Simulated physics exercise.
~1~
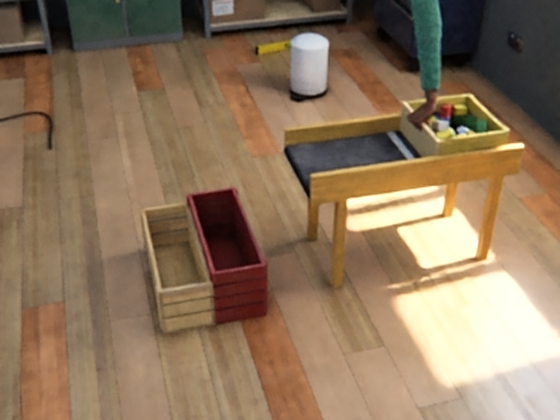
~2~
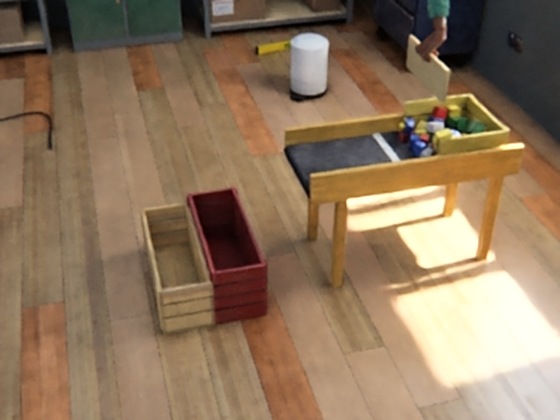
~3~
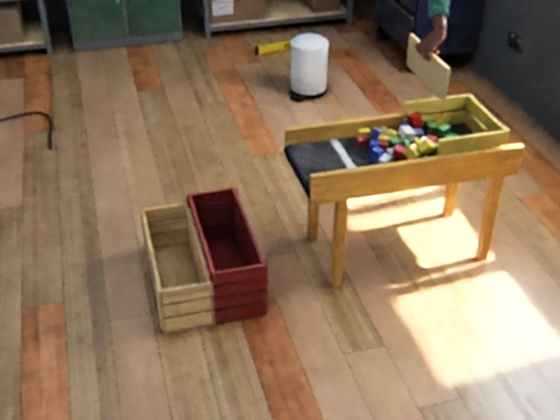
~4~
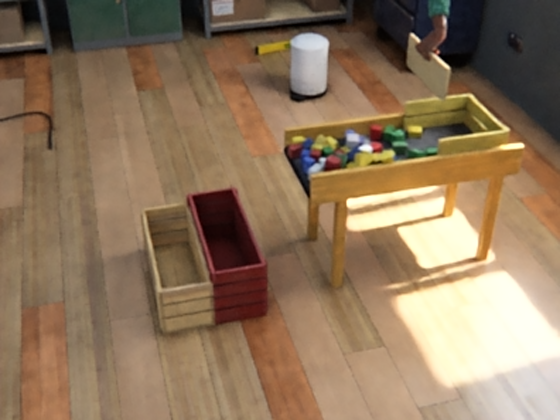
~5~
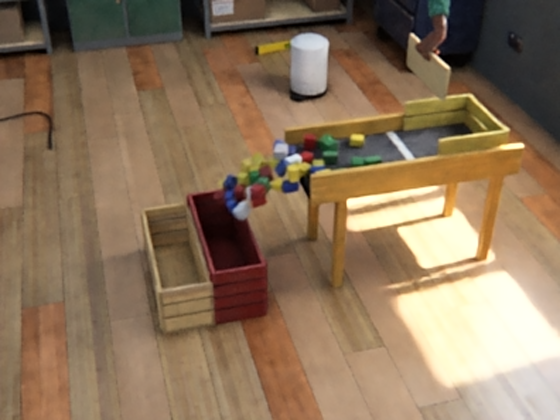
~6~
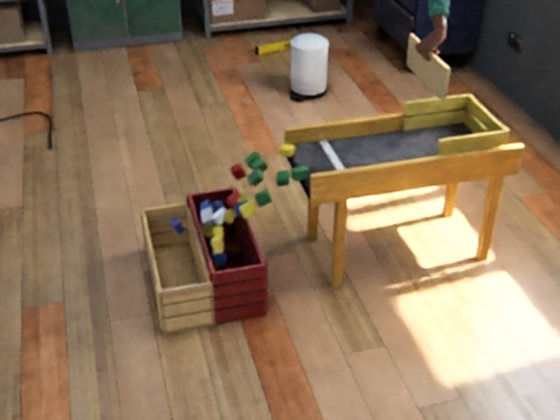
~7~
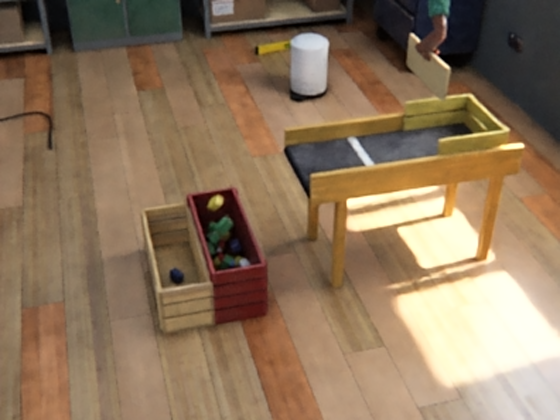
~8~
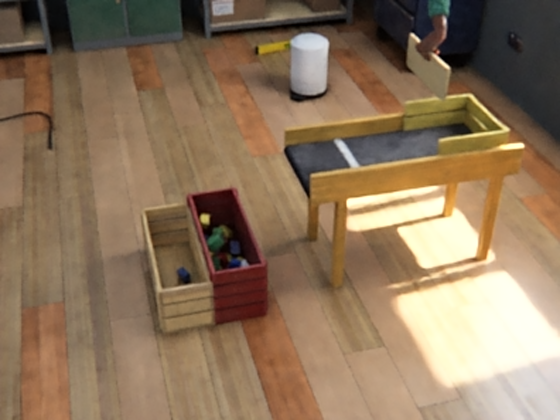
At the start, a hand rests by a yellow pen full of colourful toy bricks at the right end of a wooden-sided table with a dark belt, while a red tub and a pale wooden tub sit on the floor to the left. The hand lifts the pen's gate and holds it up. The bricks ride left along the belt in a loose heap, then spill off the end and tumble through the air. Most drop into the red tub, and a blue one lands in the wooden tub beyond. Finally the belt is empty and the bricks lie still, nearly all in the red tub.
